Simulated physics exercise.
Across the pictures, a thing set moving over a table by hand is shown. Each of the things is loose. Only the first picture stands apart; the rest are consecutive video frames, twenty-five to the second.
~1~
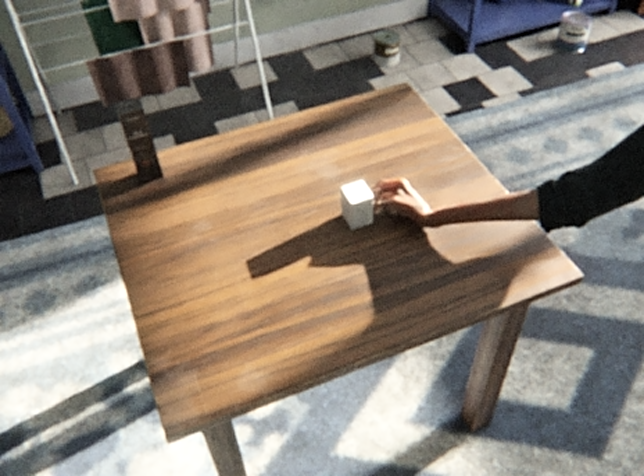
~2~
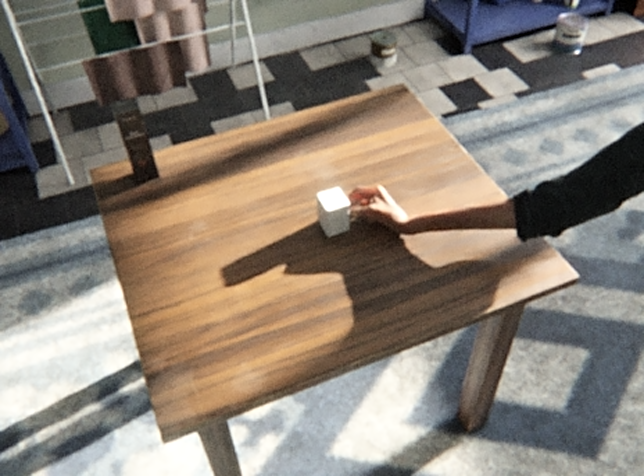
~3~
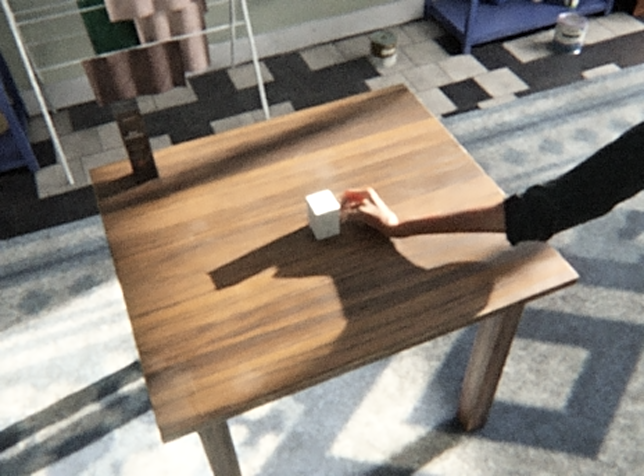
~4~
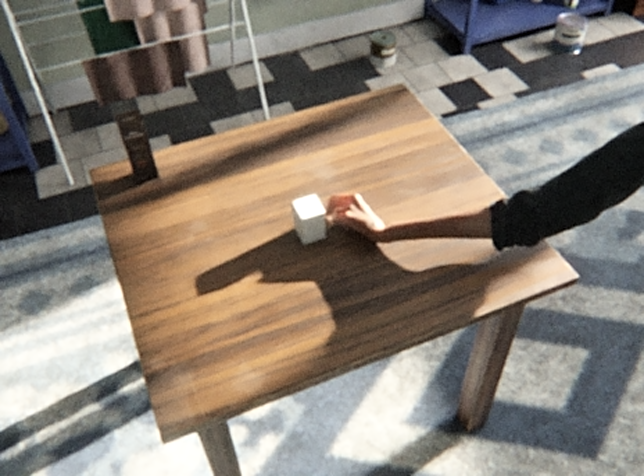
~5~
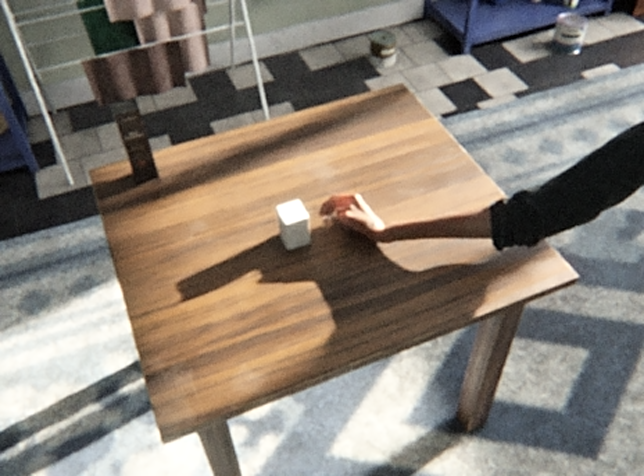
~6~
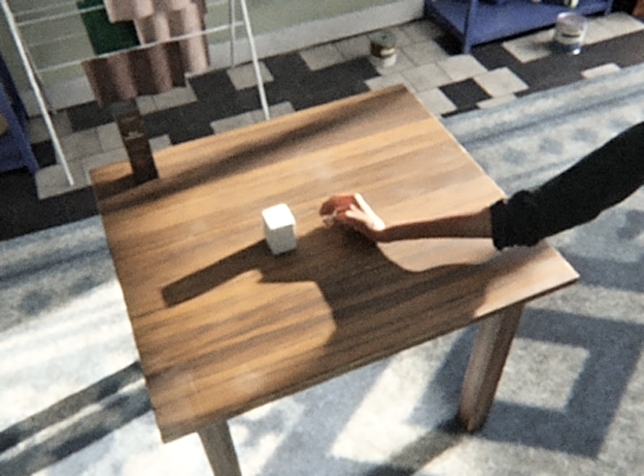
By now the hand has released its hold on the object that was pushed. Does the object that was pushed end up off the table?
Bet it doesn't clear the edge, honestly.
Then, 0.10 s later than the last frame, white block moved well along near (248, 240).
Then, 0.20 s later than the last frame, white block moved well along near (226, 247).
Then, 0.30 s later than the last frame, white block moved well along near (211, 252).
When it is over, moved from the start, white block. End places, in pixels of the last picture, white block near (206, 254).
